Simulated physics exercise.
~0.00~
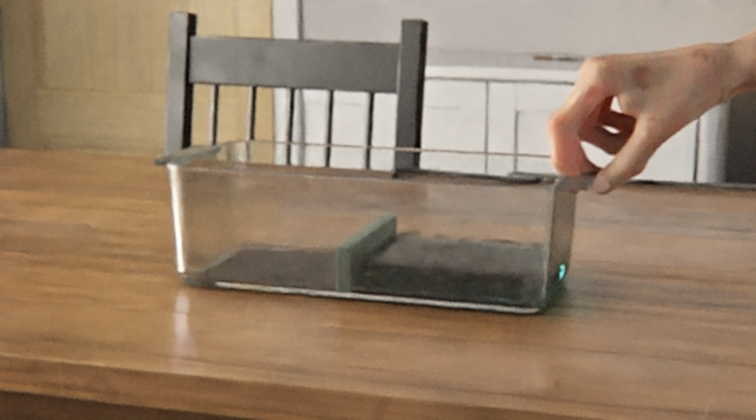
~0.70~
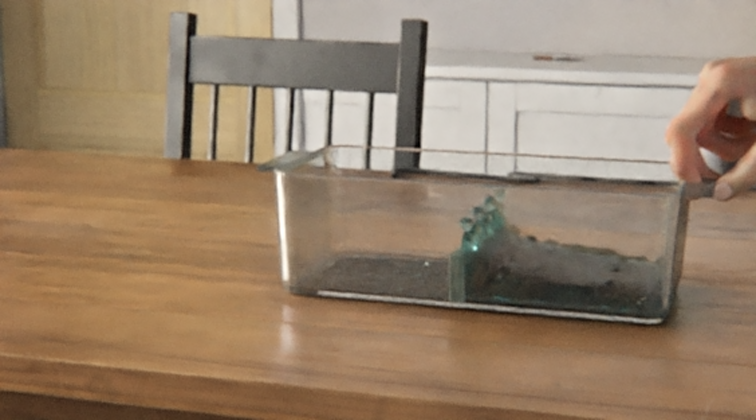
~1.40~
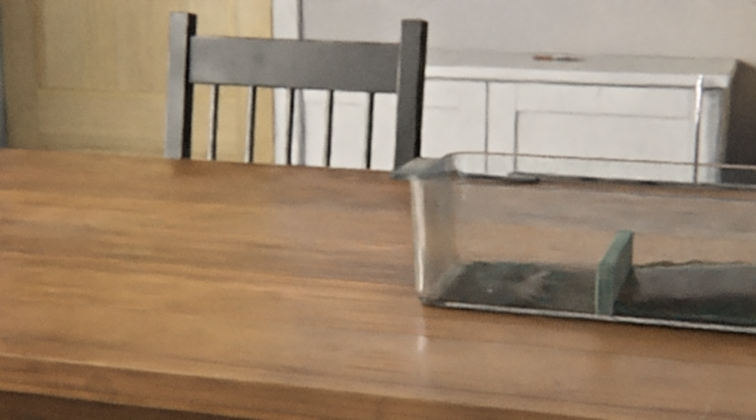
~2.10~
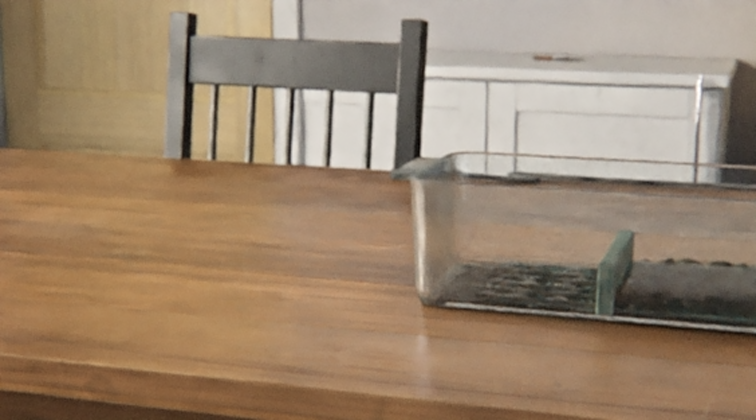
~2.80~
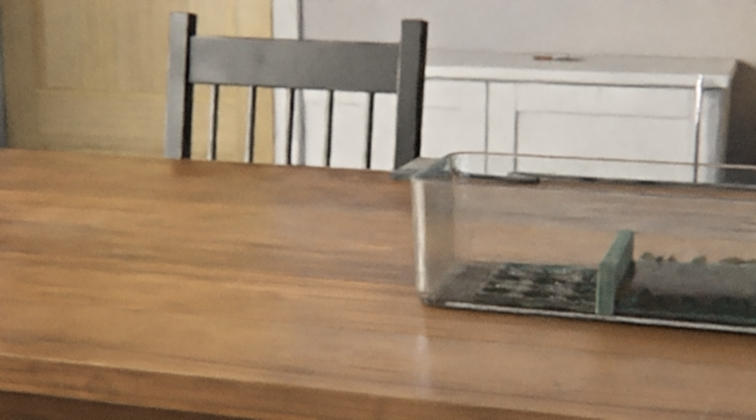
A divided clear box slides right under a hand, its dark contents splashing up, then stops.
